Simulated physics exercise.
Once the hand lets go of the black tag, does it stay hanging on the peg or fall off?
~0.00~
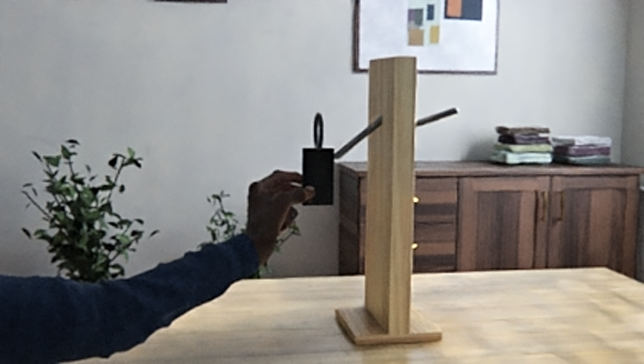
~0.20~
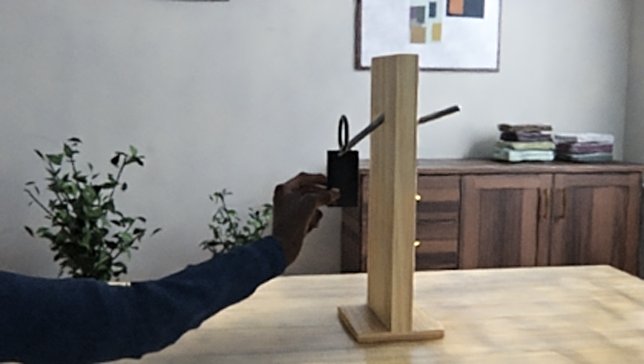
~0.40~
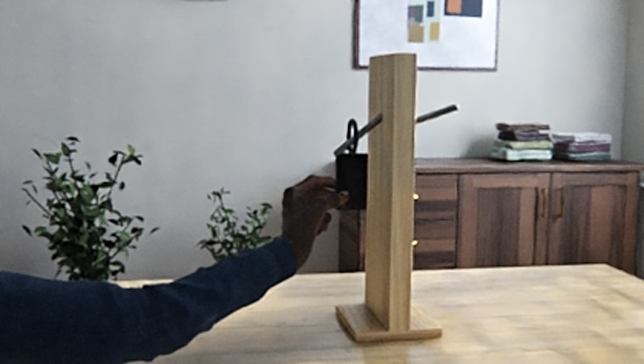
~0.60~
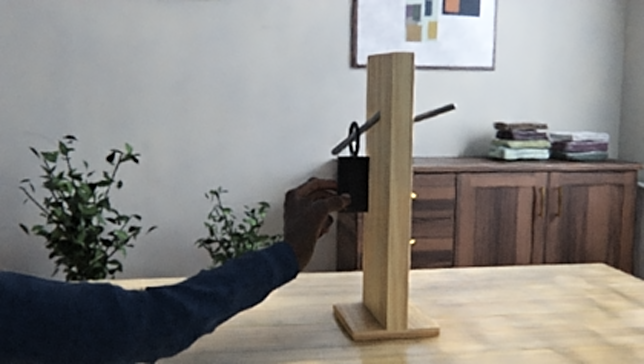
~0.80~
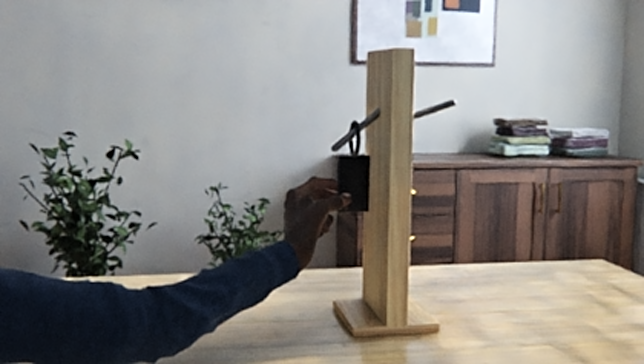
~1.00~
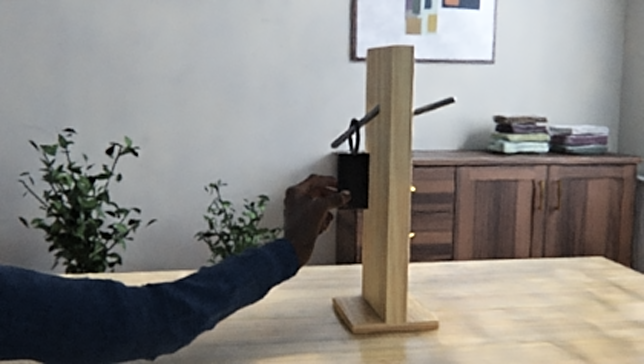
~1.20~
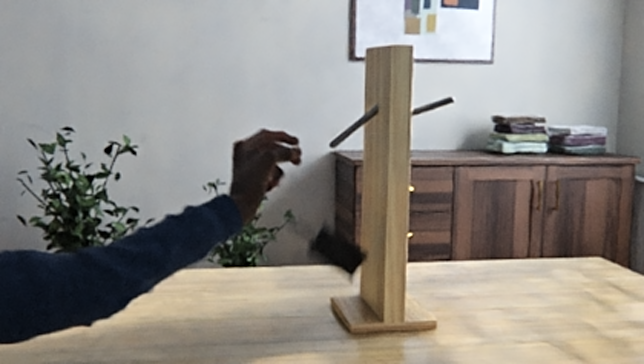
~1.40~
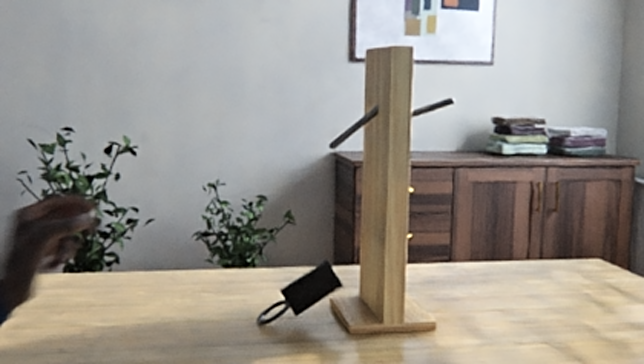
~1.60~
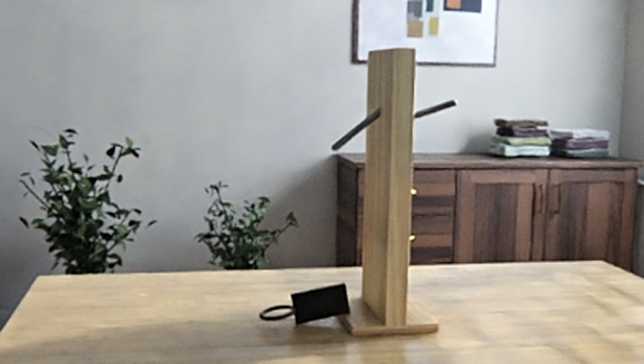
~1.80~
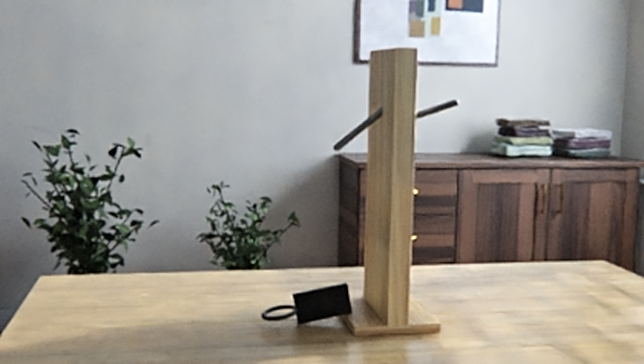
The black tag falls off the peg. It ends up lying on the table beside the base of the wooden stand.
